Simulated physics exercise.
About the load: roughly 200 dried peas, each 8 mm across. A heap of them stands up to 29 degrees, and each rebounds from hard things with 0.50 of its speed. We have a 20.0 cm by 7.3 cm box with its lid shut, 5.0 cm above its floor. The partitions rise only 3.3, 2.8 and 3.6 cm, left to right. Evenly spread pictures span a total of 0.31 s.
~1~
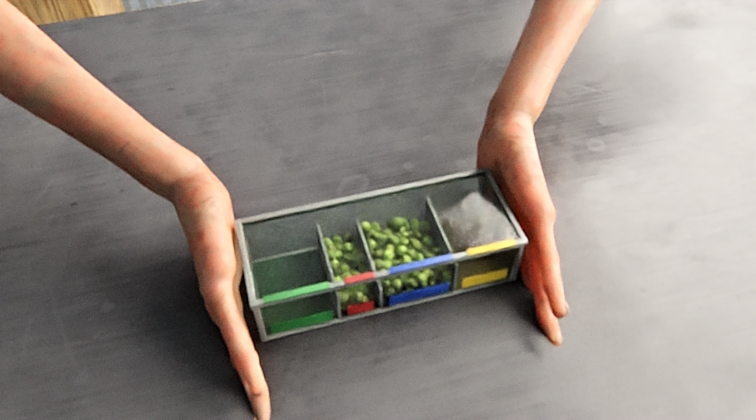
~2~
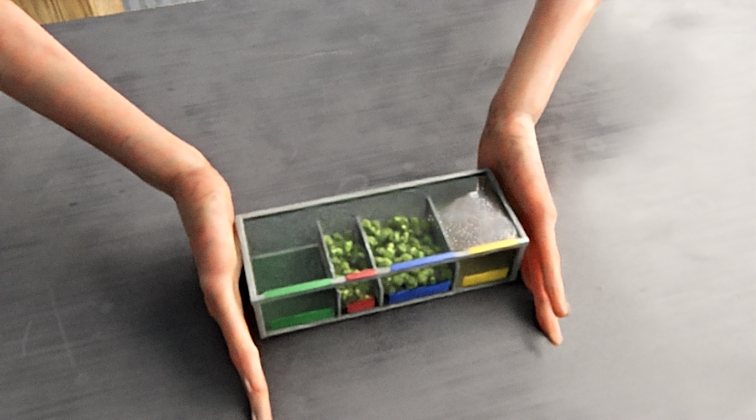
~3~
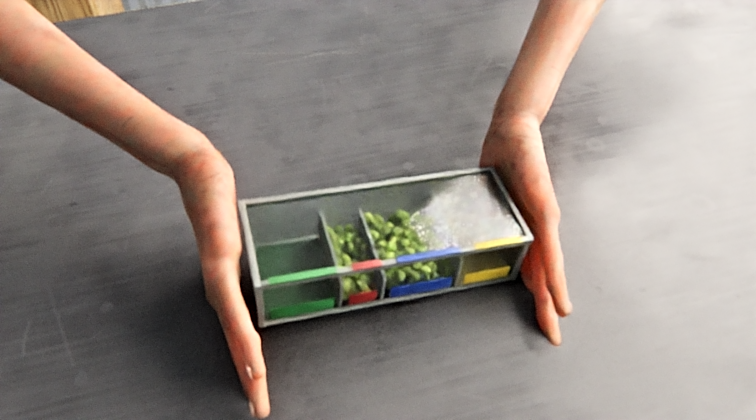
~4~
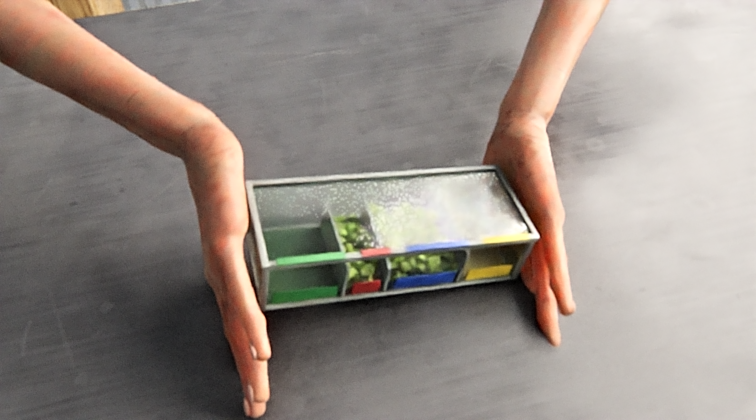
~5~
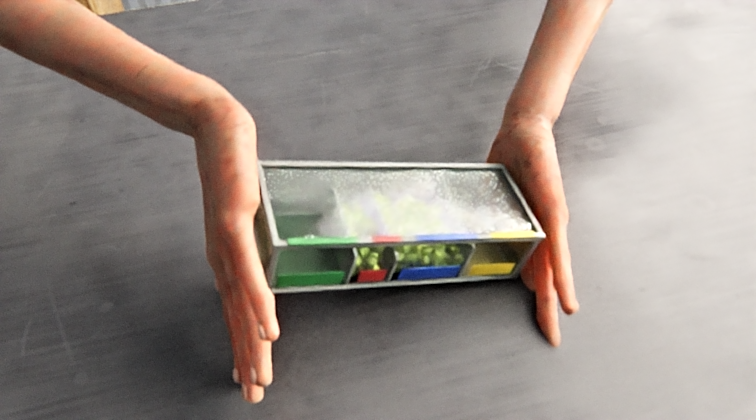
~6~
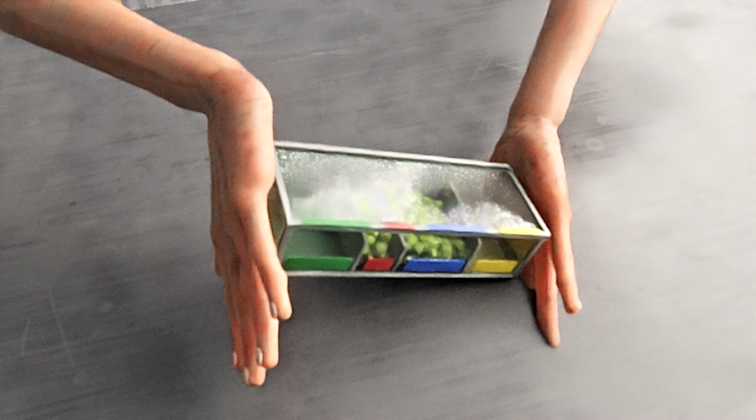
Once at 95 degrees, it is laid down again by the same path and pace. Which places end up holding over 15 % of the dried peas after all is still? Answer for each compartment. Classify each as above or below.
Classification: Red below, blue above, green below, yellow above.
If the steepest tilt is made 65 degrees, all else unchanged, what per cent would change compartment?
I'd say close to 5 percent.
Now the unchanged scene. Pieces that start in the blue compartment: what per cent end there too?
About 70 per cent.
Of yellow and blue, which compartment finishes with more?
Result: Blue has more.
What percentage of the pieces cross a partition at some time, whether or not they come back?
The share comes out near 40 per cent.
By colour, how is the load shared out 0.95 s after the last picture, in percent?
Red 20, blue 65, green 0, yellow 15.
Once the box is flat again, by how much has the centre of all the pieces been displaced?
Some 3.0 cm.
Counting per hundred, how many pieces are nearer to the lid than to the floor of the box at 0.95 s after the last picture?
Something like 50 percent of the pieces.
Then, 0.95 s after the last picture, tilt 94 degrees; red 20 %, blue 65 %, yellow 15 %.
Then, 1.58 s after the last picture, tilt 41 degrees; red 10 %, blue 70 %, yellow 20 %.
Then, 2.25 s after the last picture, tilt 0 degrees; red 10 %, blue 70 %, yellow 20 %.
In the end, red 10 %, blue 70 %, green 0 %, yellow 20 %.
